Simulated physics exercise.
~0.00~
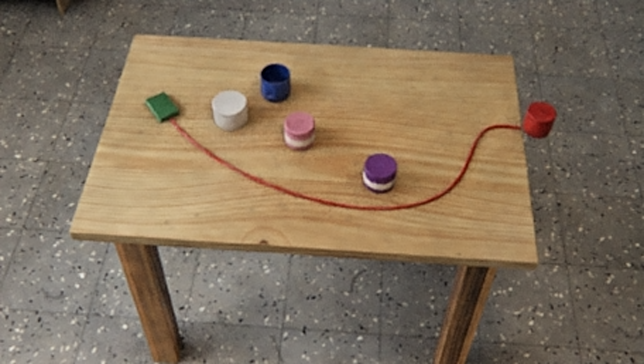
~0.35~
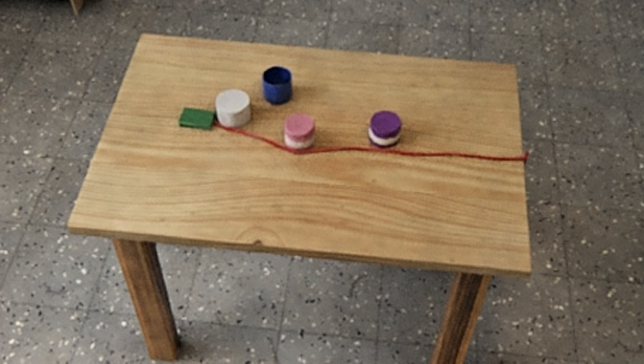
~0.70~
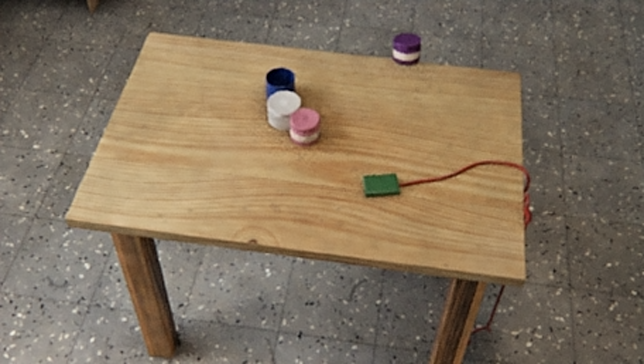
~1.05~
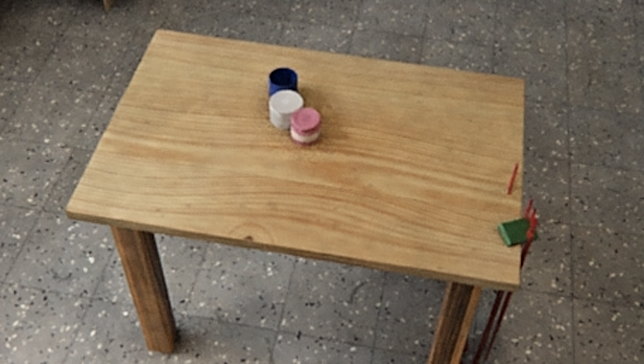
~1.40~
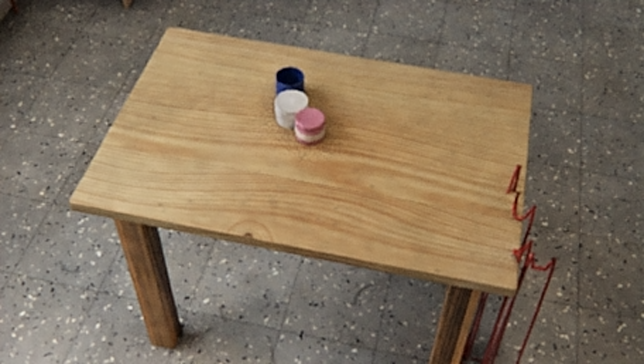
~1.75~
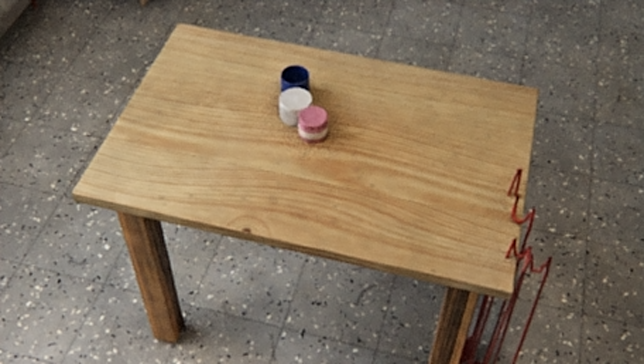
A red speaker dropped off the right side of a wooden table, and its cable pulled the green phone across and over the edge too, sweeping the purple tin off the back, while the white, pink and blue containers stayed on top.
